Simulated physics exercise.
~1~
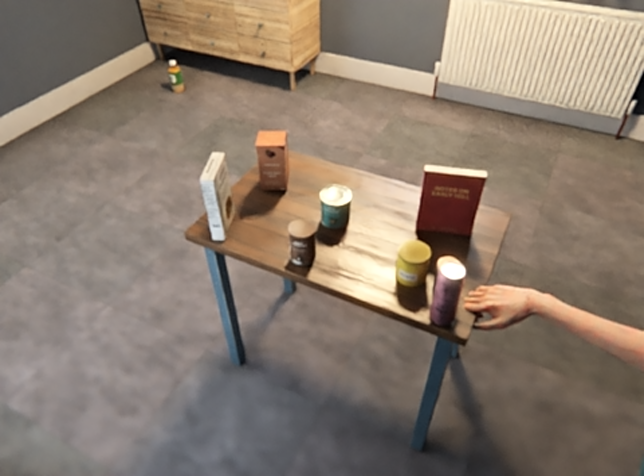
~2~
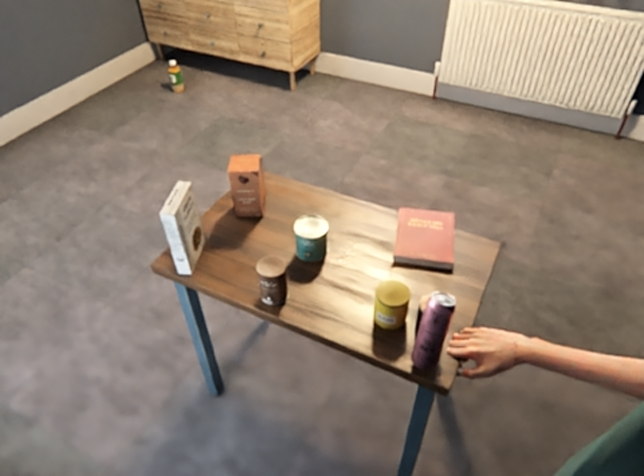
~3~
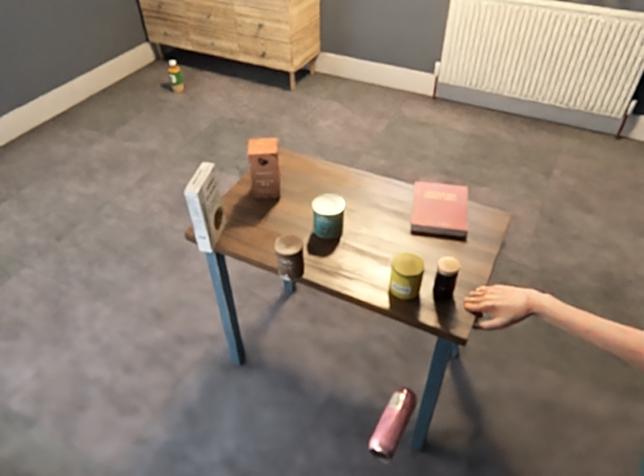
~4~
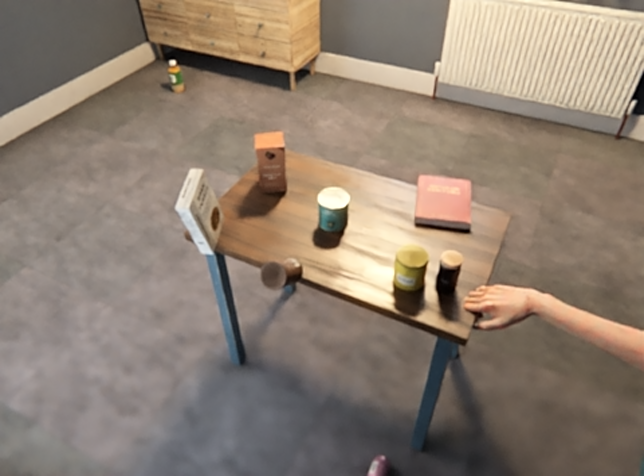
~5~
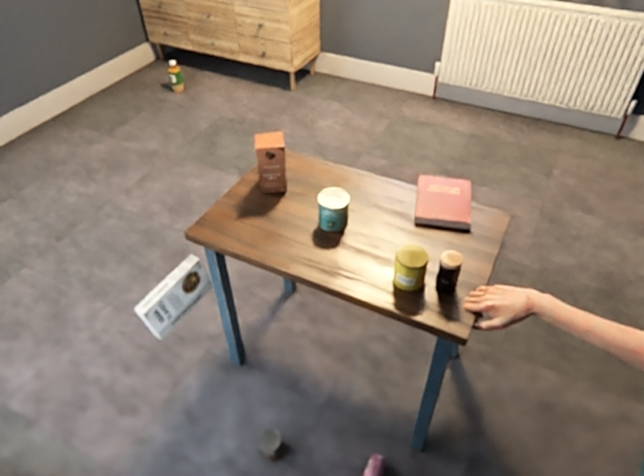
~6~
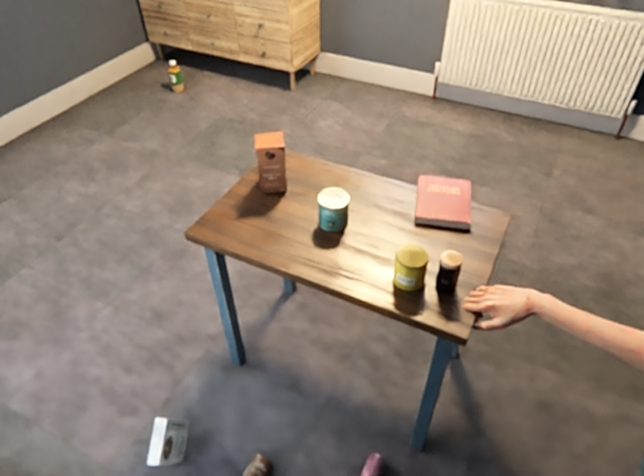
In a room, a hand jerks a table, toppling a book and dropping three items.
